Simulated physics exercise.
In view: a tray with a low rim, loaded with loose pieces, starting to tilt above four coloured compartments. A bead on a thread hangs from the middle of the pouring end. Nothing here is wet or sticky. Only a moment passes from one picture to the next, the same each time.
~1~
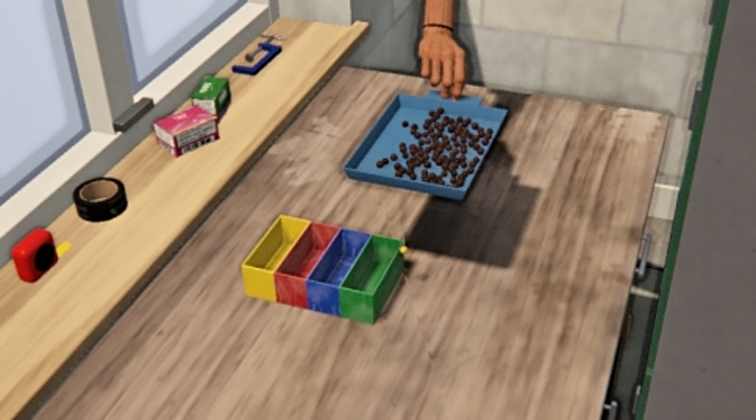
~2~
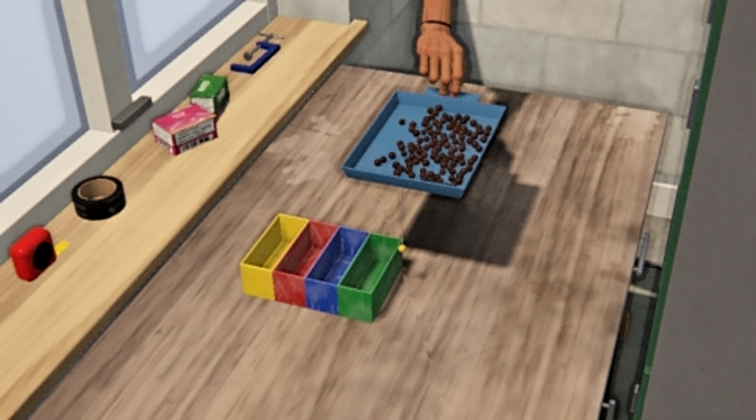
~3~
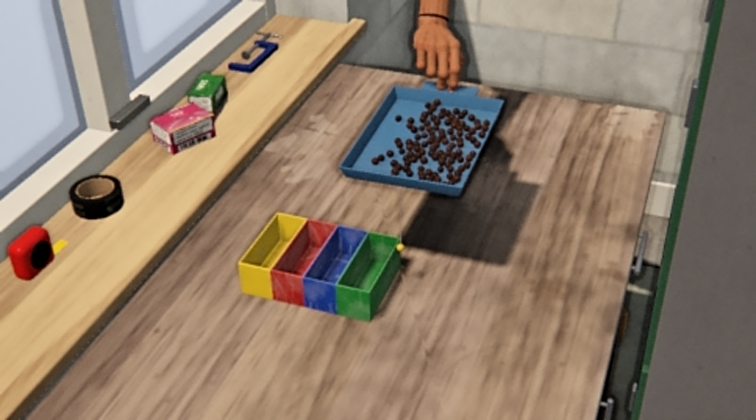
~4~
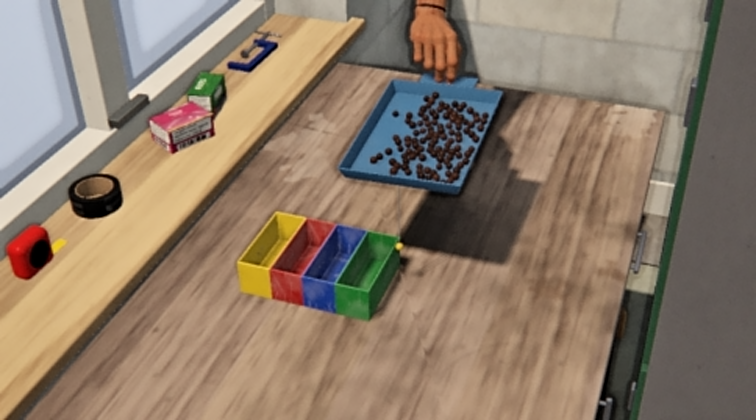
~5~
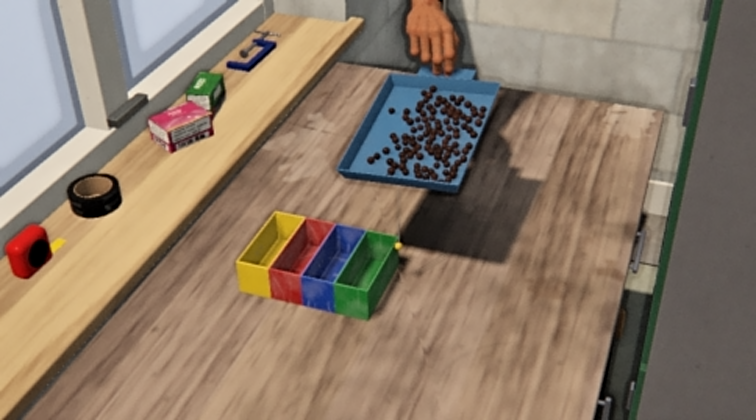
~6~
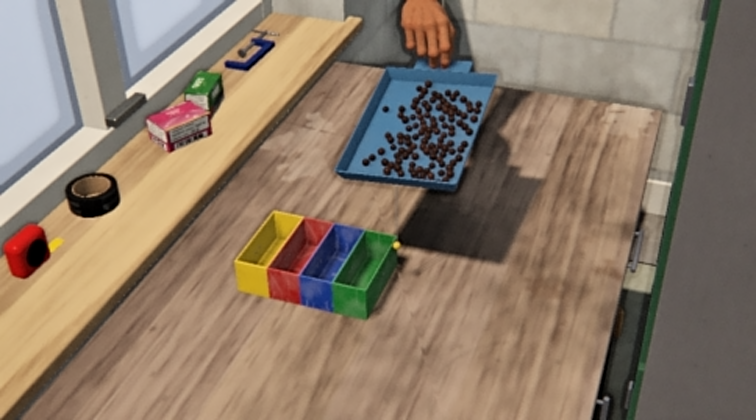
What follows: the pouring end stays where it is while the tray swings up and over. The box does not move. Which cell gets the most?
The blue cell gets the most.
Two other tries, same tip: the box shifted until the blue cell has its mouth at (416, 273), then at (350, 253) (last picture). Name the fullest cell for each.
The first try: The cell in yellow. The second: The blue one.
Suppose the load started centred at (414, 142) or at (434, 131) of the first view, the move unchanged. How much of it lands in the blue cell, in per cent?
In turn 60 and 60 in a hundred.
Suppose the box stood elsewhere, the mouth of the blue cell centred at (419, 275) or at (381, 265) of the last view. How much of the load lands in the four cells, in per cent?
About 50 and 90 per cent.
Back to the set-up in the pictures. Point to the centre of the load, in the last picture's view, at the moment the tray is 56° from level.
At about (372, 169).
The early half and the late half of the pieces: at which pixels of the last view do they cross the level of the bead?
At about (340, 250), then at (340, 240).
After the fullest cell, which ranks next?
Second comes green.
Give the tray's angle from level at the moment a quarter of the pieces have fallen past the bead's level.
At some 70 degrees.
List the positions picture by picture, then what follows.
Corners of the pouring end (349, 166) and (462, 187), level; middle of the load (440, 151), chocolate balls; bead on its thread (404, 250); yellow cell (259, 281); red cell (291, 288); blue cell (323, 295); green cell (357, 303), in the first frame.
Corners of the pouring end (347, 165) and (460, 185), level; middle of the load (439, 148), in the second frame.
Corners of the pouring end (345, 165) and (458, 184), tipped barely, lowest at the left corner; middle of the load (437, 145), in the third frame.
Corners of the pouring end (344, 166) and (456, 182), tipped a little, lowest at the left corner; middle of the load (435, 141), in the fourth frame.
Corners of the pouring end (342, 167) and (455, 181), tipped a little, lowest at the left corner; middle of the load (433, 138), in the fifth frame.
Corners of the pouring end (340, 168) and (452, 180), tipped a little, lowest at the left corner; middle of the load (428, 136), almost all on the move; yellow cell (252, 276); red cell (284, 284); blue cell (316, 291); green cell (350, 299), in the sixth frame.
Just after the last frame, tray tipped steeply; the larger part on the tray; about a tenth in the blue cell; just a few in the green cell; just a few in the red cell; about a tenth falling or outside the box.
A moment on, tray tipped right over; about a tenth on the tray; roughly half in the blue cell; roughly a quarter in the green cell; about a tenth in the red cell; just a few in the yellow cell; about a tenth falling or outside the box.
Further on, tray tipped past a quarter turn; roughly two thirds in the blue cell; roughly a quarter in the green cell; about a tenth in the yellow cell; about a tenth in the red cell; about a tenth falling or outside the box.
When it is over, tray tipped past a quarter turn; roughly two thirds in the blue cell; roughly a quarter in the green cell; about a tenth in the yellow cell; about a tenth in the red cell; about a tenth outside the box.
